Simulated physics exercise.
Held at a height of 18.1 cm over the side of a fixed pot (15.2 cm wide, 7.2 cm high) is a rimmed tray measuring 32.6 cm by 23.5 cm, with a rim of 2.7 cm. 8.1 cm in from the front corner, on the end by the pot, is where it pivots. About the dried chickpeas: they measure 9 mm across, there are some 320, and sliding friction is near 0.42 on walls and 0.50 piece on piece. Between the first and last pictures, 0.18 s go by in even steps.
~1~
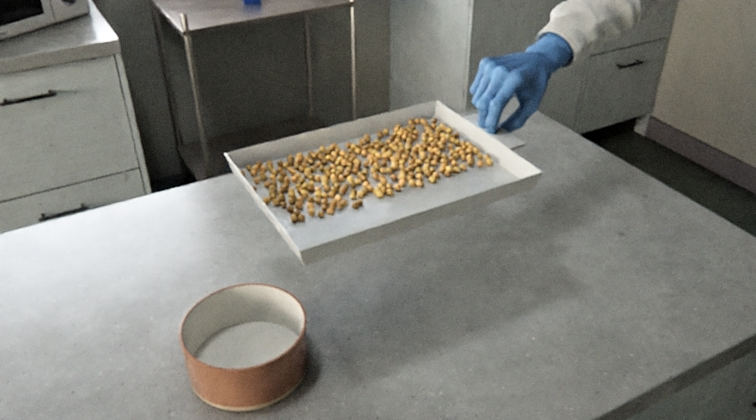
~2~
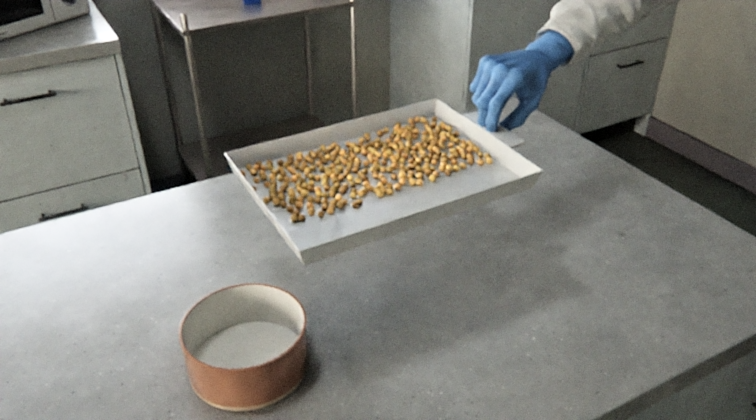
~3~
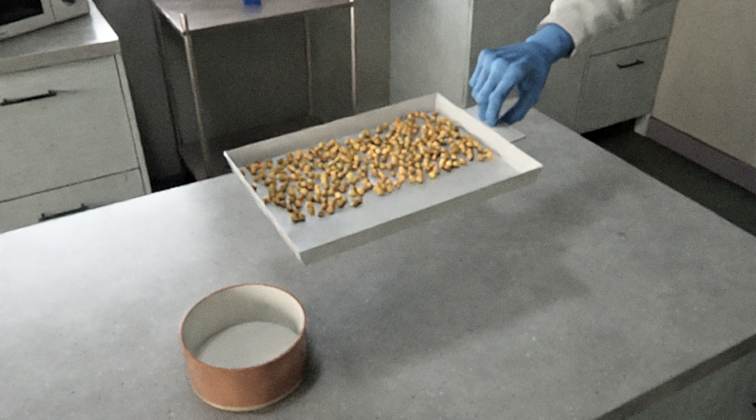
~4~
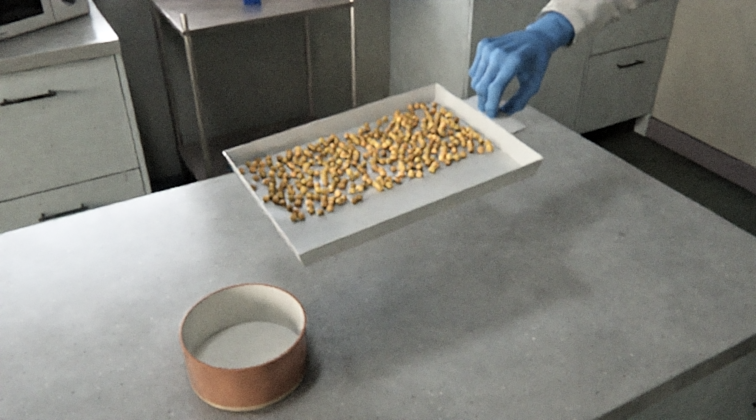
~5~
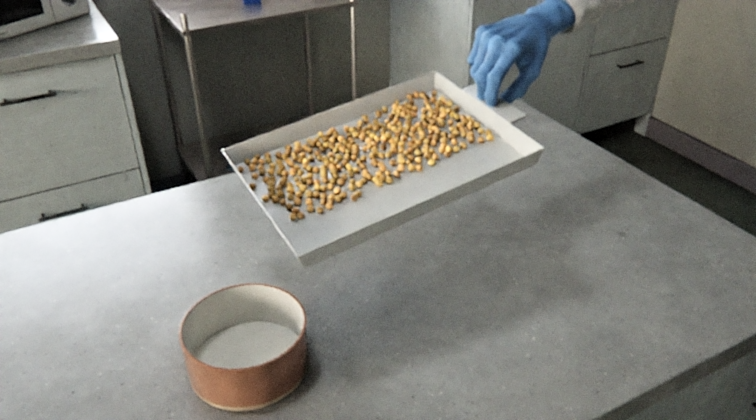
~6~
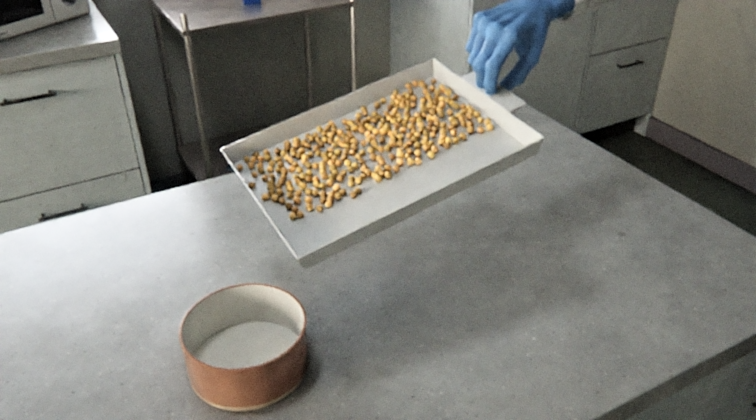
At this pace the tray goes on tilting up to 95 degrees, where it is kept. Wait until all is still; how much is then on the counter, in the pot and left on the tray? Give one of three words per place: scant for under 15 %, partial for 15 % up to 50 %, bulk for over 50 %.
Counter: The amount should be moderate, pot: The amount should be over half, left on the tray: The amount should be small.
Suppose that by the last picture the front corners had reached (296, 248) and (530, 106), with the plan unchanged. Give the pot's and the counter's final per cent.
You'd end with pot at 35 and counter at 65.
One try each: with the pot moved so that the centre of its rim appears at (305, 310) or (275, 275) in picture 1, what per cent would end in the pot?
Roughly 45 per cent, then 0 per cent.
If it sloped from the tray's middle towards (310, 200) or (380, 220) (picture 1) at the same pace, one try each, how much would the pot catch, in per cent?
Near 40 and 10 per cent, in that order.
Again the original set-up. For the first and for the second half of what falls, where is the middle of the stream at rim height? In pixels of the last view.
(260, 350) or so first, later (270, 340).
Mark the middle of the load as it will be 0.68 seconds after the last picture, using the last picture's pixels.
By then the middle of the load sits around (274, 253).
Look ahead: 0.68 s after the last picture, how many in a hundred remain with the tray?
It's roughly 65 percent.
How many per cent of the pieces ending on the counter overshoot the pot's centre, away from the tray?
Share past the middle: Roughly 60 percent.
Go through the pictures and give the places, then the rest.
In the first picture, tray tilt 0 degrees, front corners at (303, 245) and (535, 171); middle of the pieces at (372, 161); pot at (243, 323).
In the second picture, tray tilt 0 degrees, front corners at (303, 246) and (535, 169); middle of the pieces at (372, 160).
In the third picture, tray tilt 2 degrees, front corners at (302, 247) and (536, 165); middle of the pieces at (371, 157).
In the fourth picture, tray tilt 5 degrees, front corners at (302, 248) and (536, 157), lowest corner left front; middle of the pieces at (371, 152).
In the fifth picture, tray tilt 8 degrees, front corners at (301, 250) and (536, 147), lowest corner left front; middle of the pieces at (370, 146).
In the sixth picture, tray tilt 11 degrees, front corners at (300, 252) and (536, 137), lowest corner left front; middle of the pieces at (369, 140); pot at (243, 323).
Then, 0.41 s after the last picture, tilt 52 degrees; the tray holds 100 %, the pot 0 %.
Then, 0.68 s after the last picture, tilt 78 degrees; the tray holds 65 %, the pot 10 %.
Then, 1.06 s after the last picture, tilt 95 degrees; the tray holds 10 %, the pot 55 %.
In the end, counter 30 %, pot 70 %, tray 0 %.
